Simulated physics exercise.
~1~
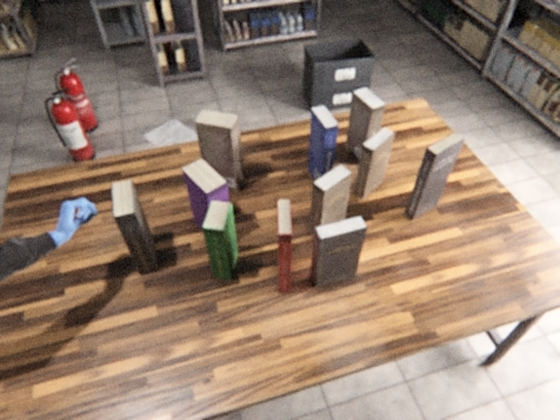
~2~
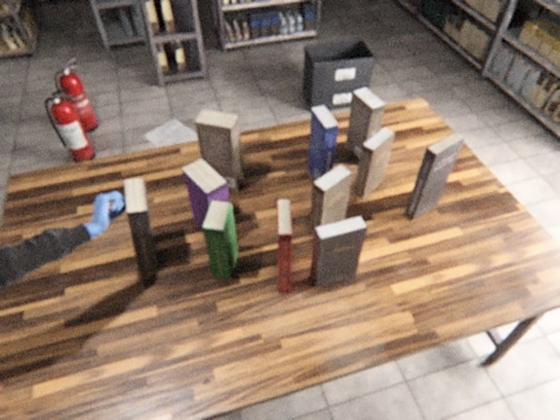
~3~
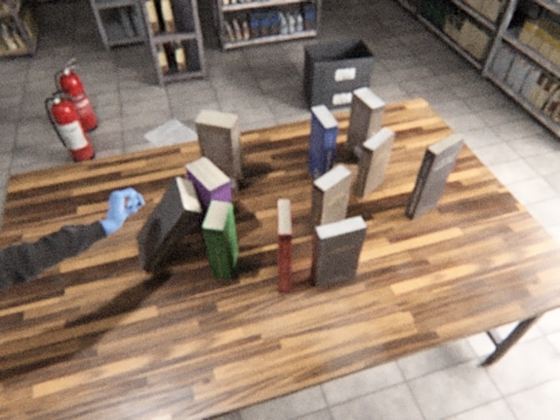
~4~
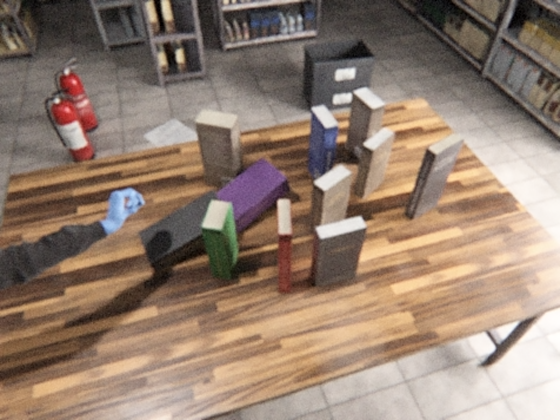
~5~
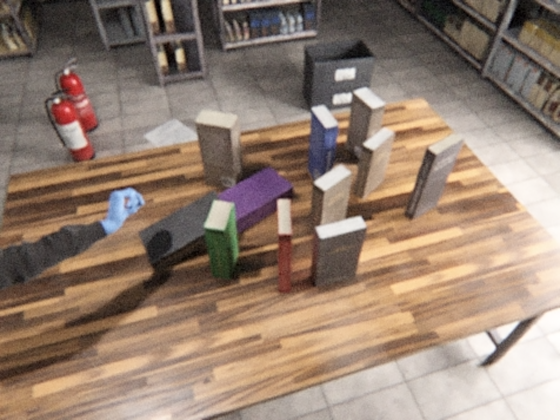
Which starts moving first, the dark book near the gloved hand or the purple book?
The dark book starts moving first, tipping to the right while the purple book is still upright. The purple book goes over after it.
